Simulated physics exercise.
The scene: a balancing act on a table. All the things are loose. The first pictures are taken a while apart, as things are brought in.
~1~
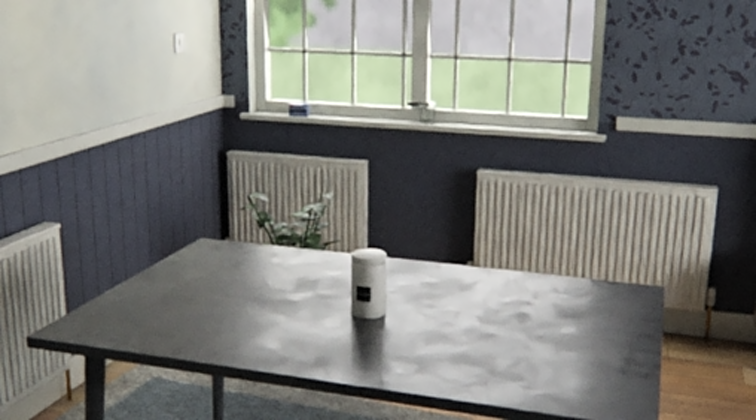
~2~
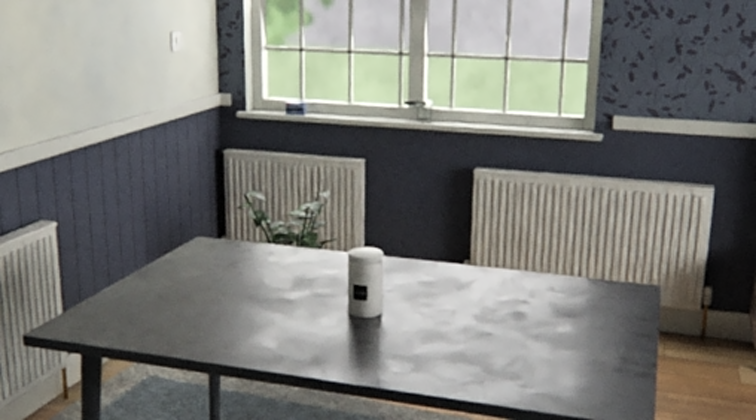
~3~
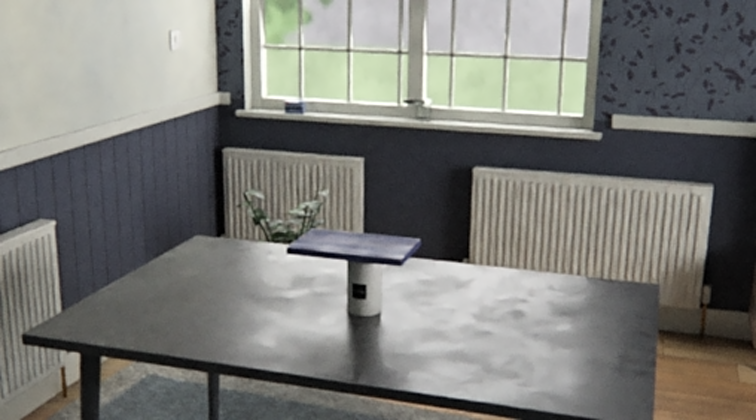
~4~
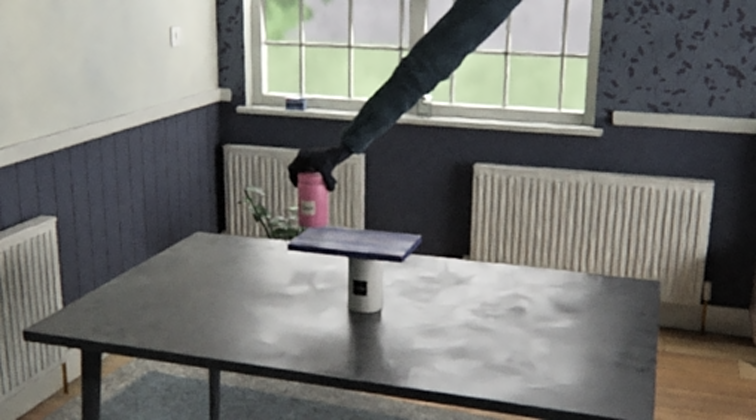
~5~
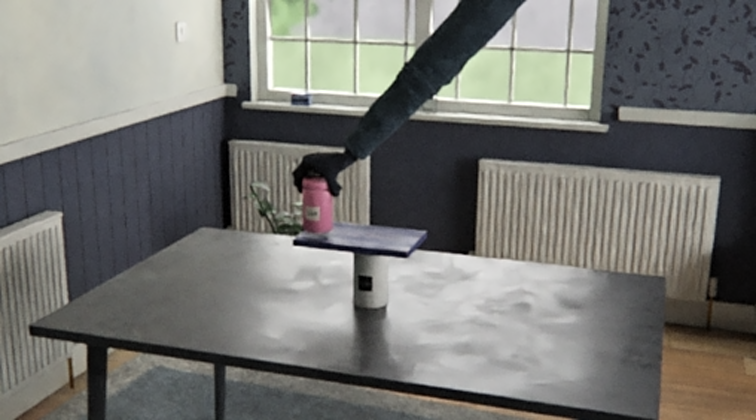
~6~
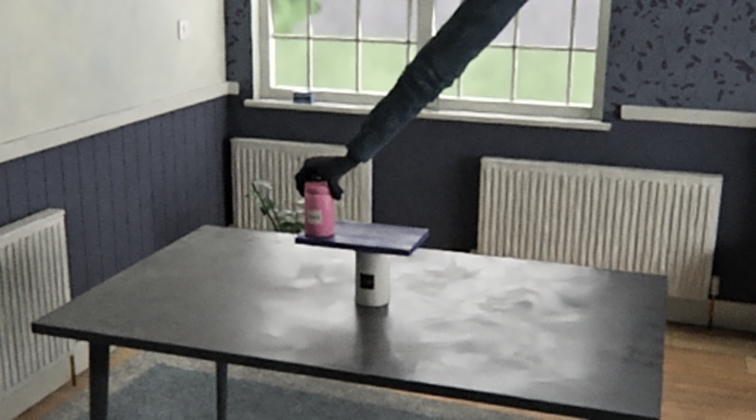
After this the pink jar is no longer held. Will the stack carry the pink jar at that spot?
It comes apart.
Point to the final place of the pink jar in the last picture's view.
Around (267, 283).
Then, 0.50 s after the last picture, pink jar now fallen; blue board tipped 65° from how it was.
Then, 0.60 s after the last picture, blue board on its side.
At rest, fallen, pink jar; tipped over in the stack, blue board; white jar in place. Seen from the same camera at the end, pink jar near (267, 283). The stack gives way.
